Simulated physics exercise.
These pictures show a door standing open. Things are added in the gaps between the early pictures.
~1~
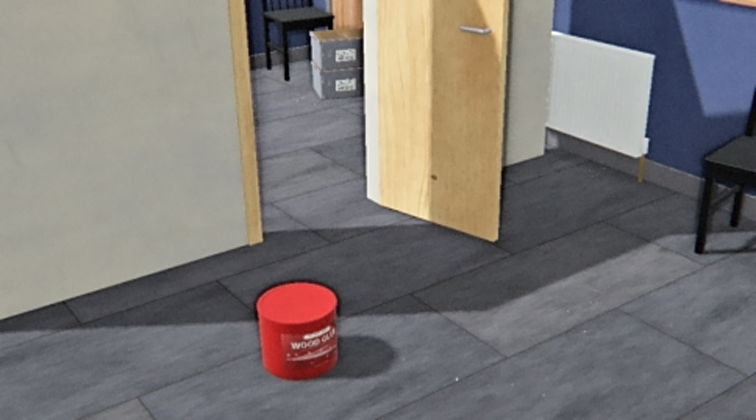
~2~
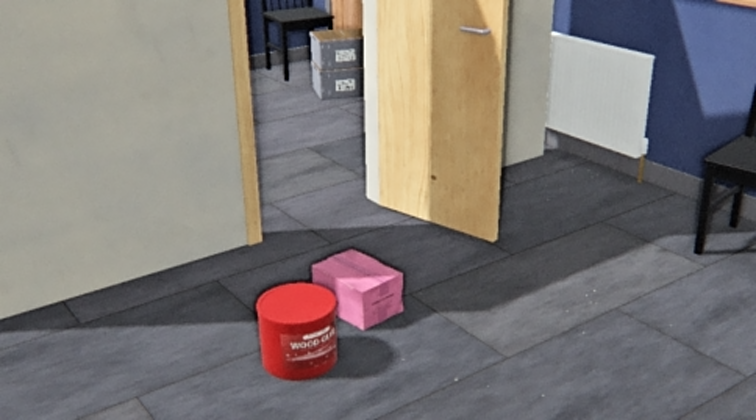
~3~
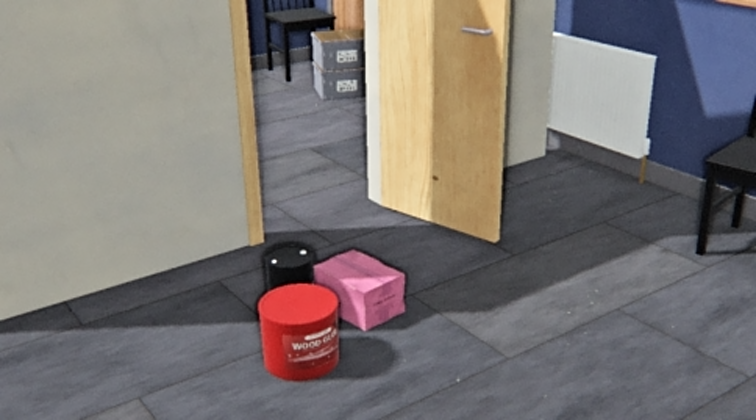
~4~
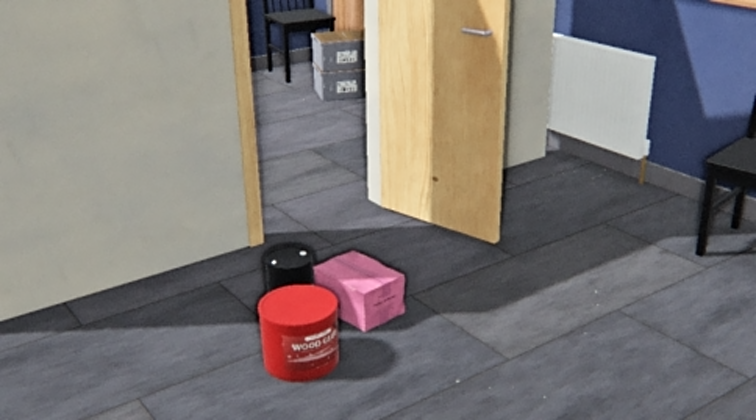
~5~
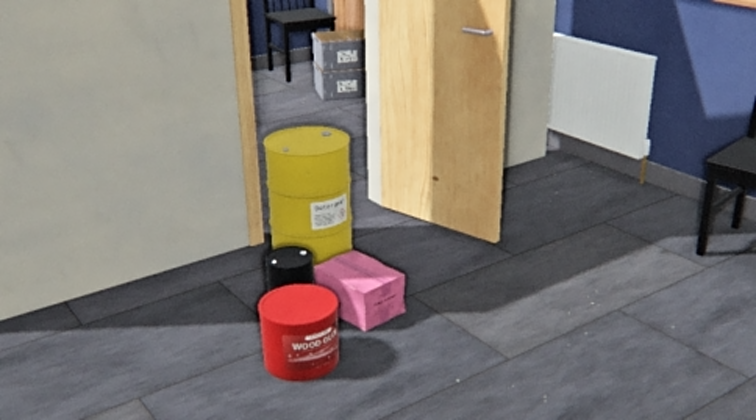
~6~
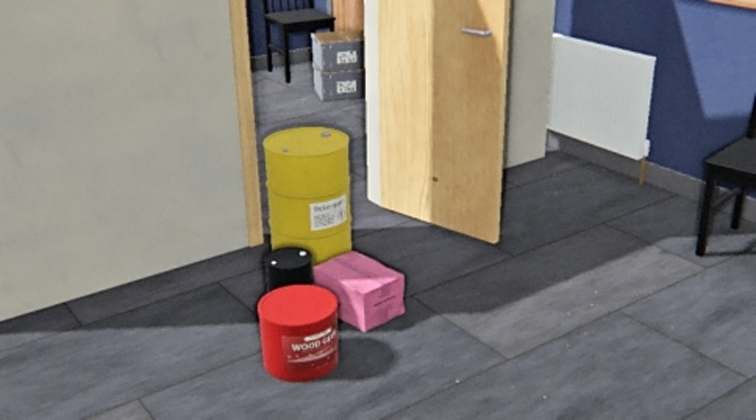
A room with dark grey floor tiles is seen from slightly above, facing an open wooden door, with a pale wall at left and a radiator and black chair at right. A red pail sits in front of the doorway, with grey boxes and another chair beyond. The door stays still as a pink box, a black container, then a tall yellow drum appear behind the pail.
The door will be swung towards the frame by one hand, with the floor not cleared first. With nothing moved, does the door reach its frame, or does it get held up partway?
It gets held up partway.
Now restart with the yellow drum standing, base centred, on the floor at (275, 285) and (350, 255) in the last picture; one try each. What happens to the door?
Try one: The door swings to; try two: It gets held up.
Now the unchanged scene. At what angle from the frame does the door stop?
It stays open at around 40°.
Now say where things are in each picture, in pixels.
The first frame shows door wide open and still; red pail (299, 331).
The second frame shows door wide open and still; pink box (357, 288); red pail (298, 331).
The third frame shows door wide open and still; pink box (359, 289).
The fourth frame shows door wide open and still; red pail (300, 333).
The fifth frame shows door wide open and still; pink box (359, 289); red pail (300, 332).
The sixth frame shows door wide open and still; yellow drum (309, 201).
Then, 0.60 s past the last view, door 93° open.
Then, 1.00 s past the last view, door 78° open.
Then, 1.40 s past the last view, door 62° open.
Then, 1.70 s past the last view, door 50° open.
Finally, door 42° open; all 4 still in place. Final places as the last picture's camera would see them, yellow drum near (309, 201).
